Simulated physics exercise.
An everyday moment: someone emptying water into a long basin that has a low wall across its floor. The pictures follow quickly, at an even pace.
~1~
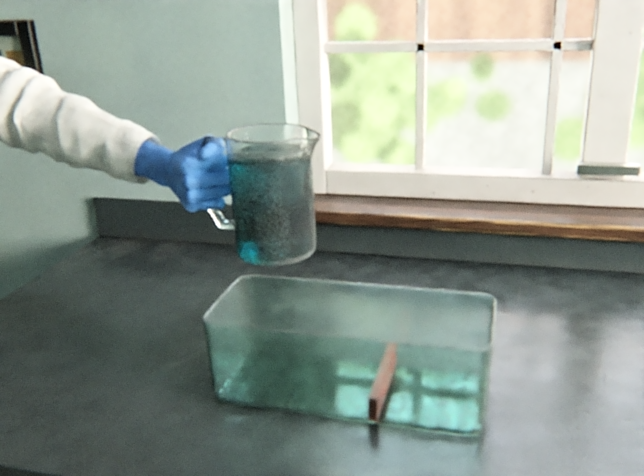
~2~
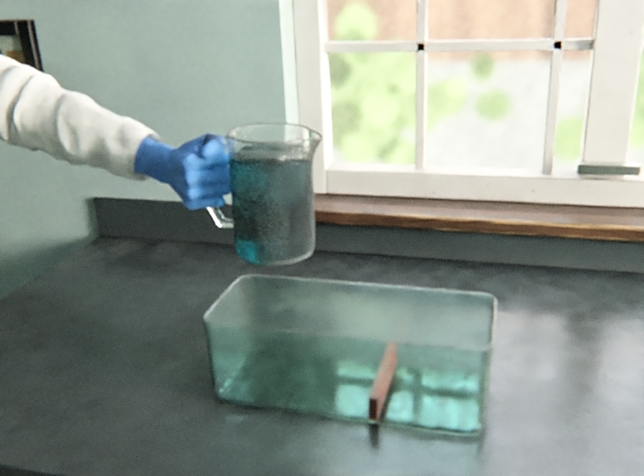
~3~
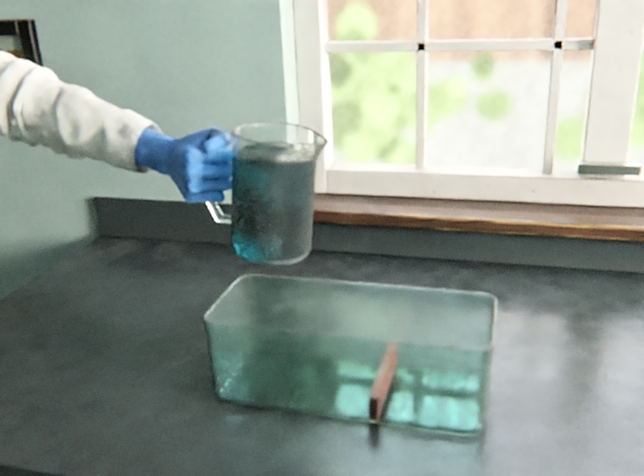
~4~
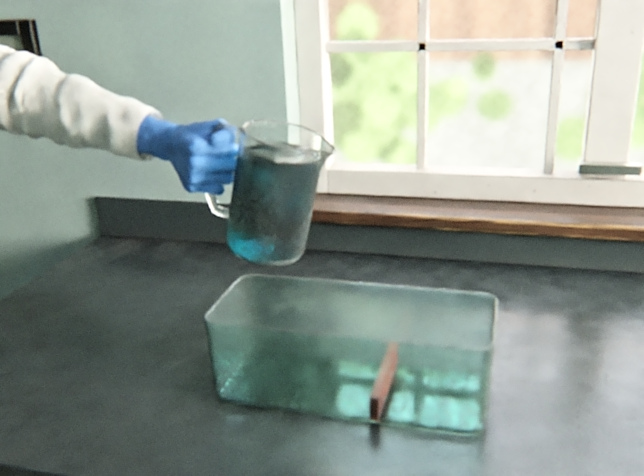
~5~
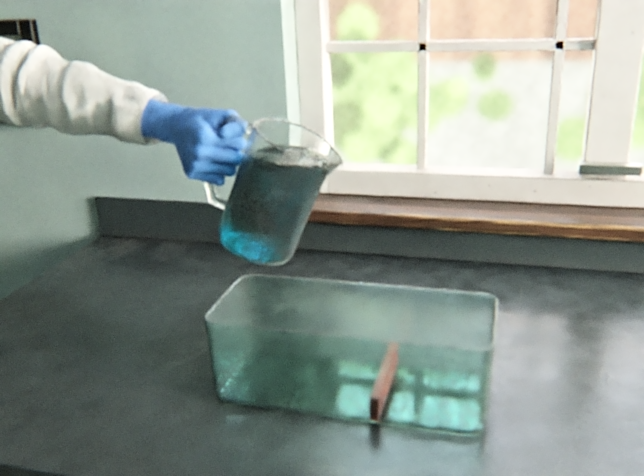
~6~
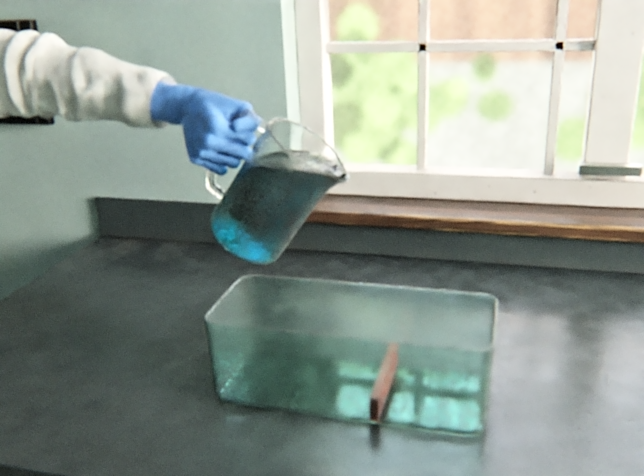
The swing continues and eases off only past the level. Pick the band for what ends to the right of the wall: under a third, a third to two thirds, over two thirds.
The share right of the wall is between a third and two thirds.
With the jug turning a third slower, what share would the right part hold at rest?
About 60 per cent.
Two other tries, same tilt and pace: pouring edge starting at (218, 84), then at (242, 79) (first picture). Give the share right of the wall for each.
The first gives 20 %, the second 15 %.
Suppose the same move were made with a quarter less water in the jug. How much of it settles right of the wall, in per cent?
Near 55 %.
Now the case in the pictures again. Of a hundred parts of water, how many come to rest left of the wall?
Close to 40 per cent.
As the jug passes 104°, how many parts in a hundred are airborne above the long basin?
Near 20 %.
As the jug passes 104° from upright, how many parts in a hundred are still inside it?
Some 65 per cent.
A moment on, the jug is tipped right over and 64 per cent is still to pour, 0 is left of the wall and 14 right of it.
Next, the jug is tipped right over and 15 per cent is still to pour, 24 is left of the wall and 43 right of it.
Then the jug is tipped right over and 1 per cent is still to pour, 34 is left of the wall and 61 right of it.
Later the jug is tipped right over and 0 per cent is still to pour, 36 is left of the wall and 62 right of it.
In the end 40 per cent lies left of the wall, 58 right of it and 2 outside.
